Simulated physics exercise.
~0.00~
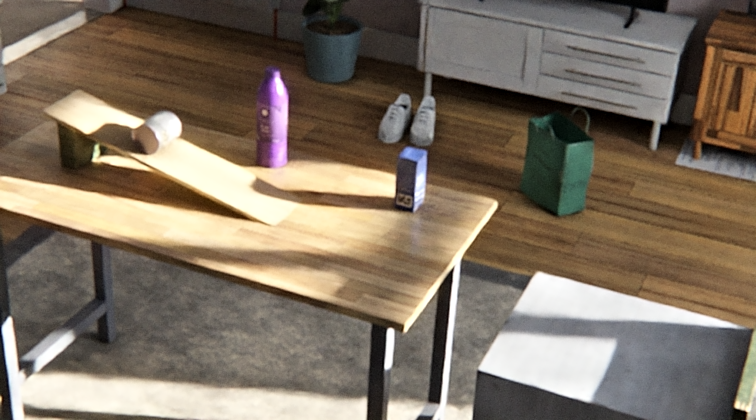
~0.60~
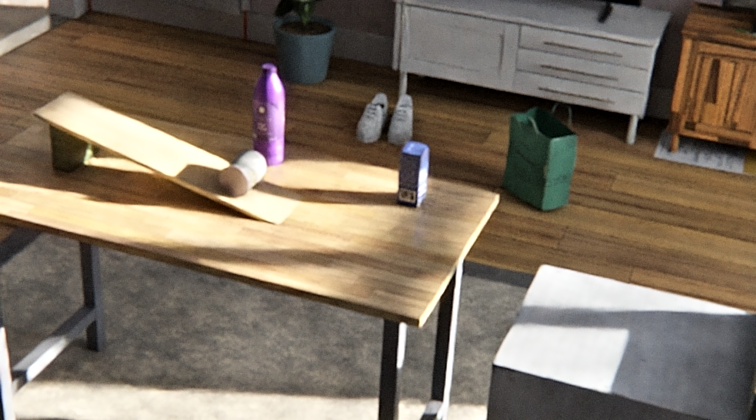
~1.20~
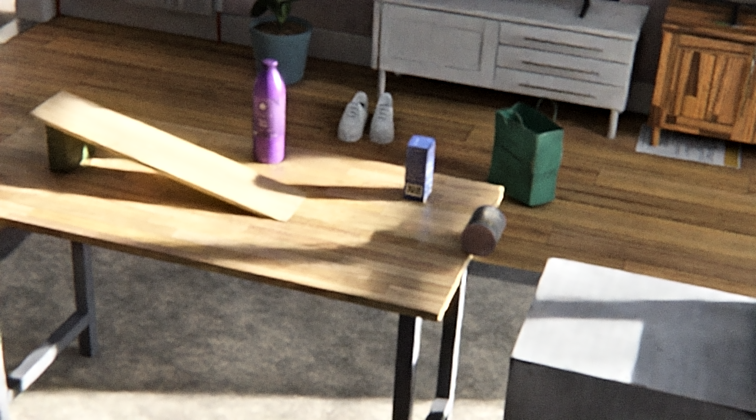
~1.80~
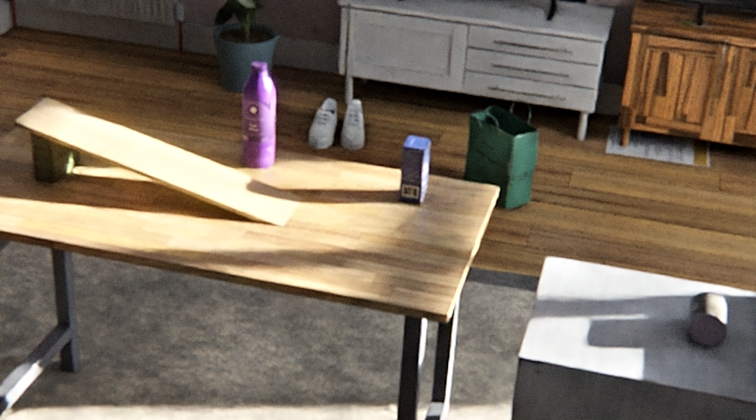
In this clip, a grey tin on its side rolls down a wooden ramp and across a table past a purple bottle and a blue carton, leaves the table's right edge, crosses the gap, and ends up on its side atop a lower pale block.
